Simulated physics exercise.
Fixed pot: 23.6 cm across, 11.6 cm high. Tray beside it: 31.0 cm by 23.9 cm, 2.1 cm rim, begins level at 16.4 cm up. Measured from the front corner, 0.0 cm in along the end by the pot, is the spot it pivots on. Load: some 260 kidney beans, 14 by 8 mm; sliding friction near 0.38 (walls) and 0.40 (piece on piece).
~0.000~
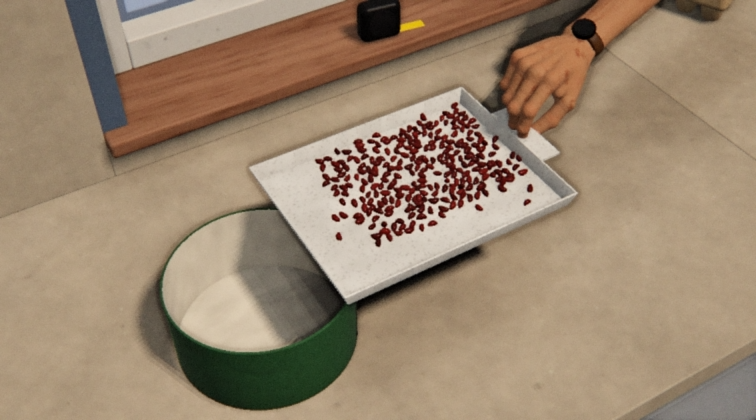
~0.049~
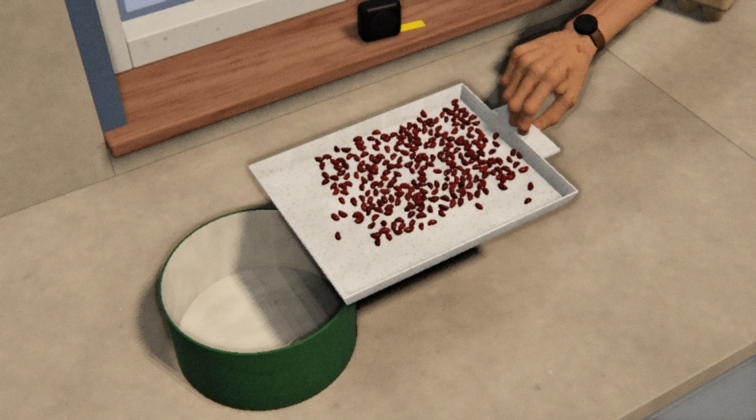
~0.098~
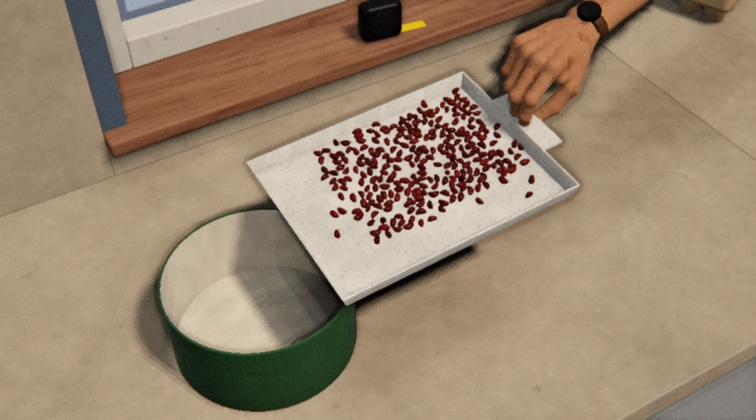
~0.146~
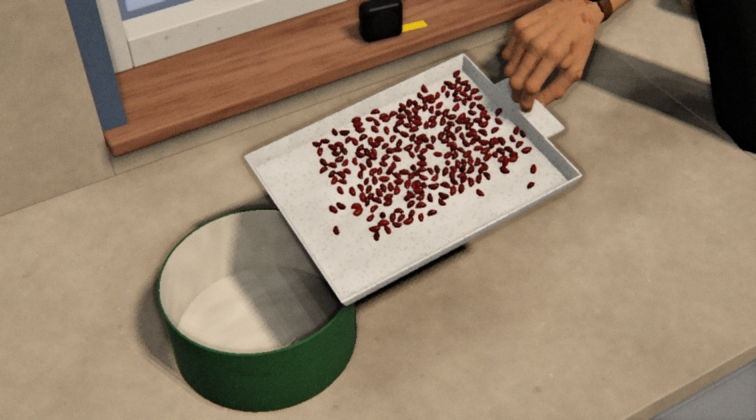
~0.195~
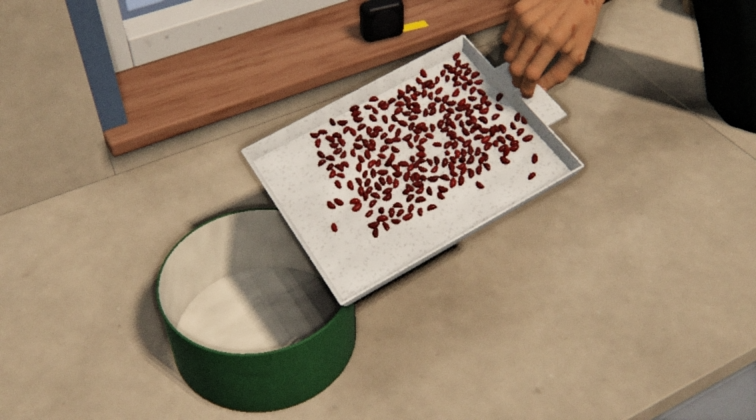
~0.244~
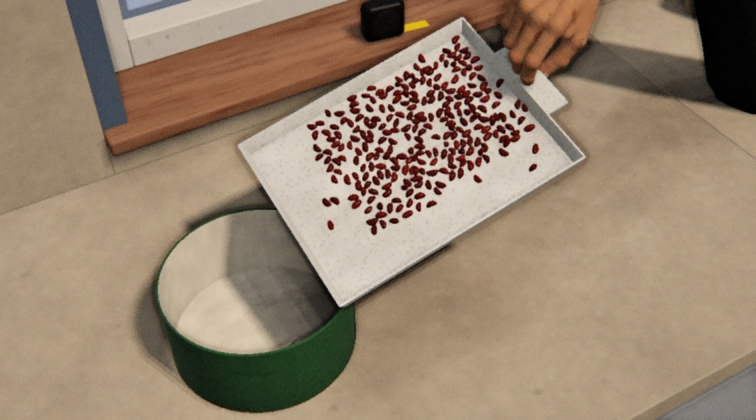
A white tray scattered with dark red beans started out flat beside a green pot, then a hand on its handle raised the far side steadily, tilting it toward the pot while the beans stayed put.
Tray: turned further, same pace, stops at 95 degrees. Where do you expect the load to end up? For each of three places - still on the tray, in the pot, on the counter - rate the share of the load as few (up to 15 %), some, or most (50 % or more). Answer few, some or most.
Left on the tray: Few; pot: Few; counter: Most.
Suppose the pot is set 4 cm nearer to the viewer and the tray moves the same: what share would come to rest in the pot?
I'd say some 25 per cent would end up there.
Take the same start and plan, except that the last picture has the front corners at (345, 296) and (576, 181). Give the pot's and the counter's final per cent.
Pot: 0, counter: 100.
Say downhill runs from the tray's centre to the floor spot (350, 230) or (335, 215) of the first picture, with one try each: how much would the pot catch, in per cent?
First try: About 70 percent; second try: About 90 percent.
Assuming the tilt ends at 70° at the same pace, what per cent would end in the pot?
Then about 0 per cent.
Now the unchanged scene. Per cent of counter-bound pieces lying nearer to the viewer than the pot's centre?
Estimate: Close to 100 per cent of the pieces.
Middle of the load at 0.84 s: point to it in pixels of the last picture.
I reckon close to (310, 379).
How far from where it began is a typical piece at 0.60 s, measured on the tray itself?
By then it sits near 12 cm from where it began.
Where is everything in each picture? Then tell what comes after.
Tray tilt 0 degrees, front corners at (348, 291) and (570, 192); middle of the pieces at (423, 170); pot at (258, 275), in the first picture.
Tray tilt 1 degrees, front corners at (347, 292) and (570, 190); middle of the pieces at (423, 168), in the second picture.
Tray tilt 4 degrees, front corners at (346, 293) and (572, 184), lowest corner left front; middle of the pieces at (423, 161), in the third picture.
Tray tilt 9 degrees, front corners at (345, 295) and (574, 174), lowest corner left front; middle of the pieces at (423, 151), in the fourth picture.
Tray tilt 14 degrees, front corners at (343, 297) and (576, 164), lowest corner left front; middle of the pieces at (423, 141), in the fifth picture.
Tray tilt 19 degrees, front corners at (342, 299) and (577, 156), lowest corner left front; middle of the pieces at (422, 132); pot at (255, 276). Its pace works out near 105 degrees a second, in the sixth picture.
After 0.60 s, tilt 56 degrees; the tray holds 100 %, the pot 0 %.
After 0.84 s, tilt 81 degrees; the tray holds 20 %, the pot 0 %.
Then, at 1.19 s, tilt 95 degrees; the tray holds 0 %, the pot 0 %.
In the end, at 2.3 s, tray 0 %, pot 0 %, counter 100 %.
